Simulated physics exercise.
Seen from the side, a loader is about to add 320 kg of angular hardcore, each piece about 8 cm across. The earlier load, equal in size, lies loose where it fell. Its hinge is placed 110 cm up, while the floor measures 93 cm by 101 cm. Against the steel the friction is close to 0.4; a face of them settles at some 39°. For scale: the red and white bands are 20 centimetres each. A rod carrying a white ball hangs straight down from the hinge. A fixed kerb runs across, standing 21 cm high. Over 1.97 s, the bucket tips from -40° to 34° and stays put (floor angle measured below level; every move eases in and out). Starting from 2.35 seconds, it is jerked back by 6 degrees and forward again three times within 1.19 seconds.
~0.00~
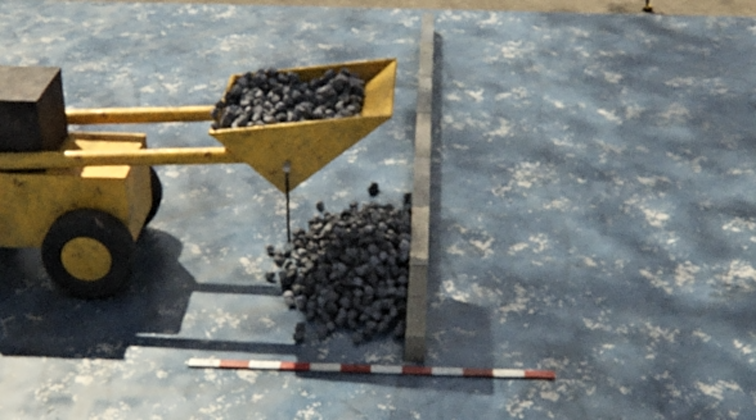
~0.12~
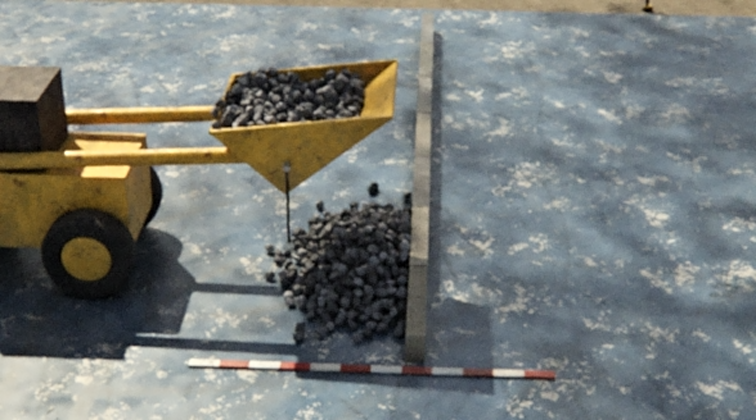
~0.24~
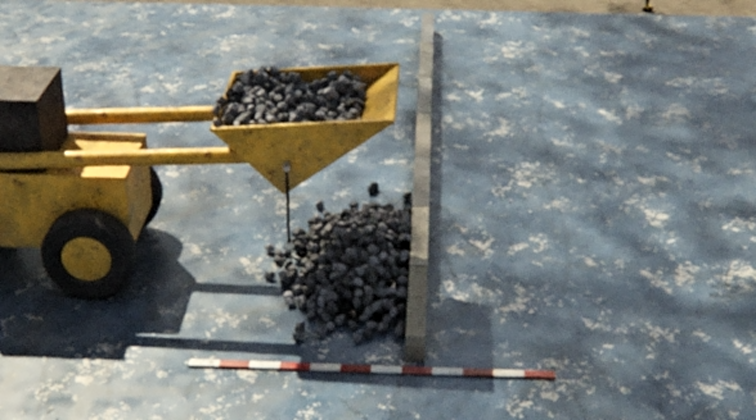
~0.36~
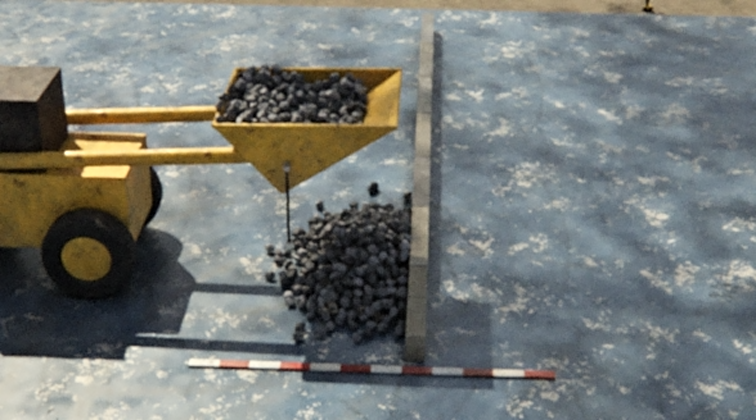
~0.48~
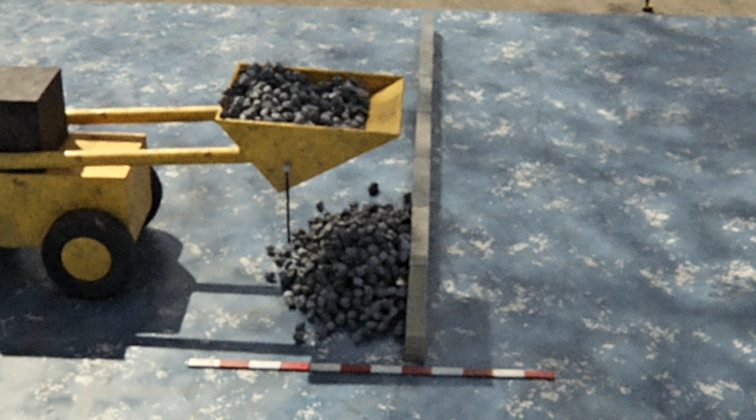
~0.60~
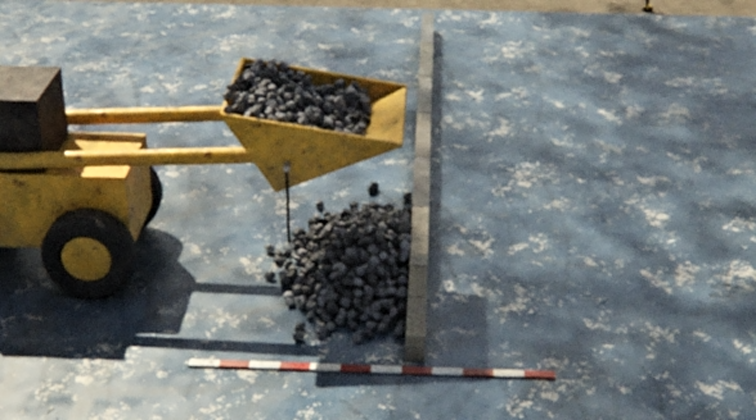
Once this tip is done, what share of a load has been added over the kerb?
About 52 per cent.
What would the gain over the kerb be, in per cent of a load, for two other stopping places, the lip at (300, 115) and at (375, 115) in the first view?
About 0 per cent from the first spot and 30 per cent from the second.
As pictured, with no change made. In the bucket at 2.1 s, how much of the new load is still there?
Reading: Near 55 % of the load.
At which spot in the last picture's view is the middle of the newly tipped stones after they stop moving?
Centre: Approx. (433, 253).
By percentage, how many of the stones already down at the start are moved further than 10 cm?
I'd put it at about 0 per cent.
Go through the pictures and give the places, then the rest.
In the first picture, lip at (391, 116), floor tilted -40°, highest stones at (318, 81). The earlier load is highest near (362, 230), 29 cm above ground level, 100 % on this side of the kerb.
In the second picture, the bucket is at -39°, its lip at (392, 117); the top of the load is at (319, 81); the stones move at 0.1 m/s on average.
In the third picture, lip at (394, 121), floor tilted -37°, highest stones at (284, 83); the stones move at 0.1 m/s on average.
In the fourth picture, lip at (397, 127), floor tilted -33°, highest stones at (257, 77); the stones move at 0.1 m/s on average.
In the fifth picture, lip at (400, 135), floor tilted -29°, highest stones at (254, 75); the stones move at 0.2 m/s on average.
In the sixth picture, the bucket is at -24°, its lip at (402, 145); the top of the load is at (258, 72); the stones move at 0.2 m/s on average.
After 1.5 s the floor is at 23°; in per cent of one load, 100 in the bucket, 100 on this side of the kerb; the foremost stones are at (406, 253).
After 2.1 s the floor is at 34°; in per cent of one load, 55 in the bucket, 141 on this side of the kerb, 4 over the kerb; the foremost stones are at (463, 257).
After 4.0 s the floor is at 34°; in per cent of one load, 0 in the bucket, 148 on this side of the kerb, 52 over the kerb; the foremost stones are at (564, 263).
After 6.6 s the floor is at 34°; in per cent of one load, 0 in the bucket, 148 on this side of the kerb, 52 over the kerb; the foremost stones are at (564, 263). Net gain over the kerb, 52.
